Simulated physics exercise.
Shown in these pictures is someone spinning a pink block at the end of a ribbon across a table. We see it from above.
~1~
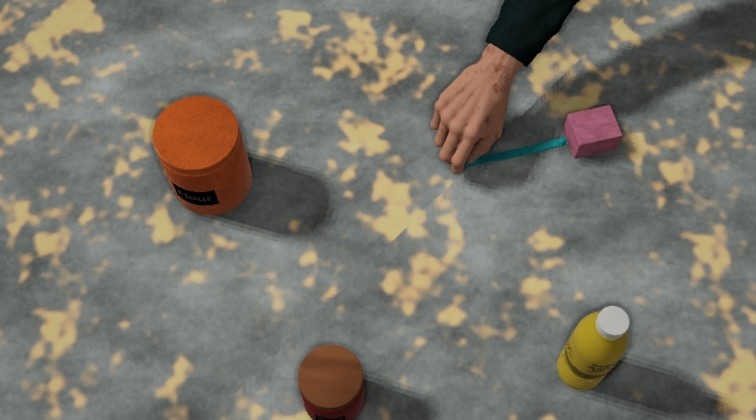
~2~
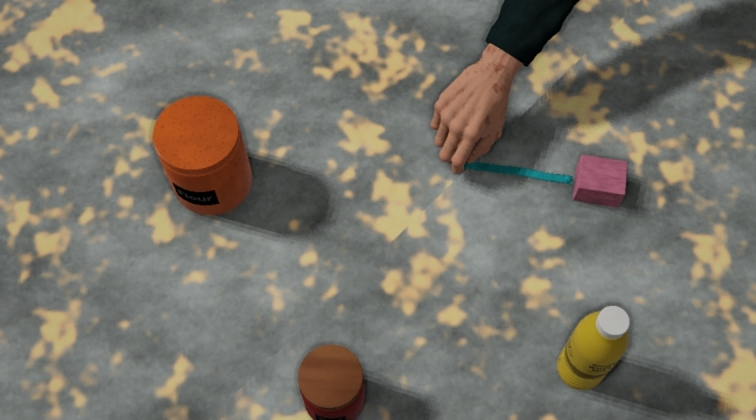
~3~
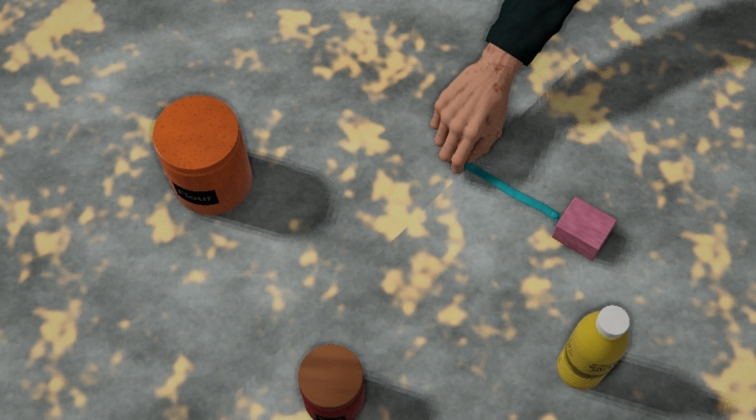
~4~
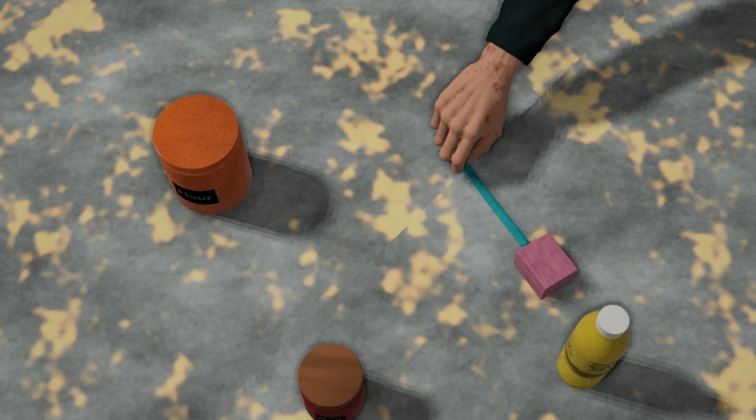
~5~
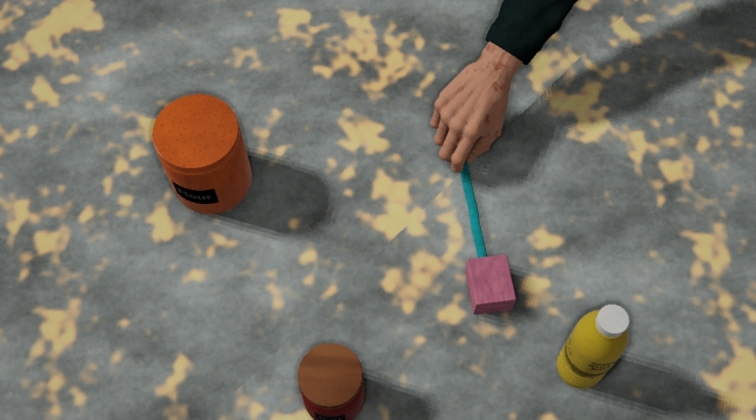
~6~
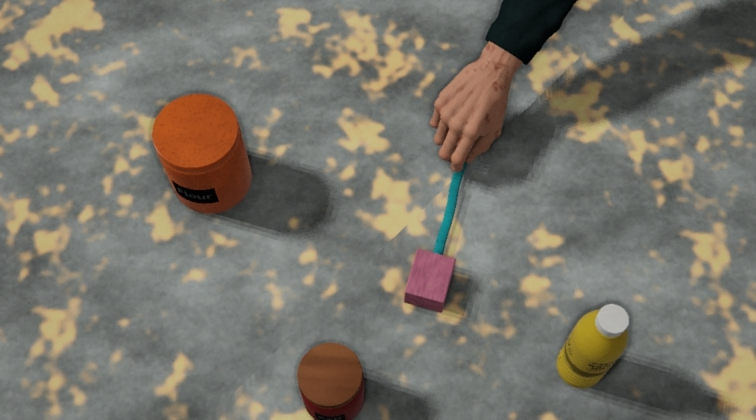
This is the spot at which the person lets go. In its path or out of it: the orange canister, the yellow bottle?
Orange canister: In its path; yellow bottle: Out of its path.
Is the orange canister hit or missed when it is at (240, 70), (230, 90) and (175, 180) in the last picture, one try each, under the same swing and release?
Clear / clear / collision.
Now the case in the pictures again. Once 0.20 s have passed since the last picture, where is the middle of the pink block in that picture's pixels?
Close to (239, 216).
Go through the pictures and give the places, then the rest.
In the first frame, pink block (595, 124); orange canister (195, 132); yellow bottle (614, 320); red jar (330, 376).
In the second frame, pink block (603, 175).
In the third frame, pink block (587, 223).
In the fourth frame, pink block (548, 260).
In the fifth frame, pink block (492, 279).
In the sixth frame, pink block (431, 275); orange canister (195, 130); yellow bottle (614, 318); red jar (330, 374); going round clockwise.
Then, 0.08 s after the last picture, block near (325, 237).
Then, 0.20 s after the last picture, block near (239, 216); orange canister pushed aside.
At rest, block near (226, 236); orange canister pushed aside. The orange canister is struck and the yellow bottle remains clear.
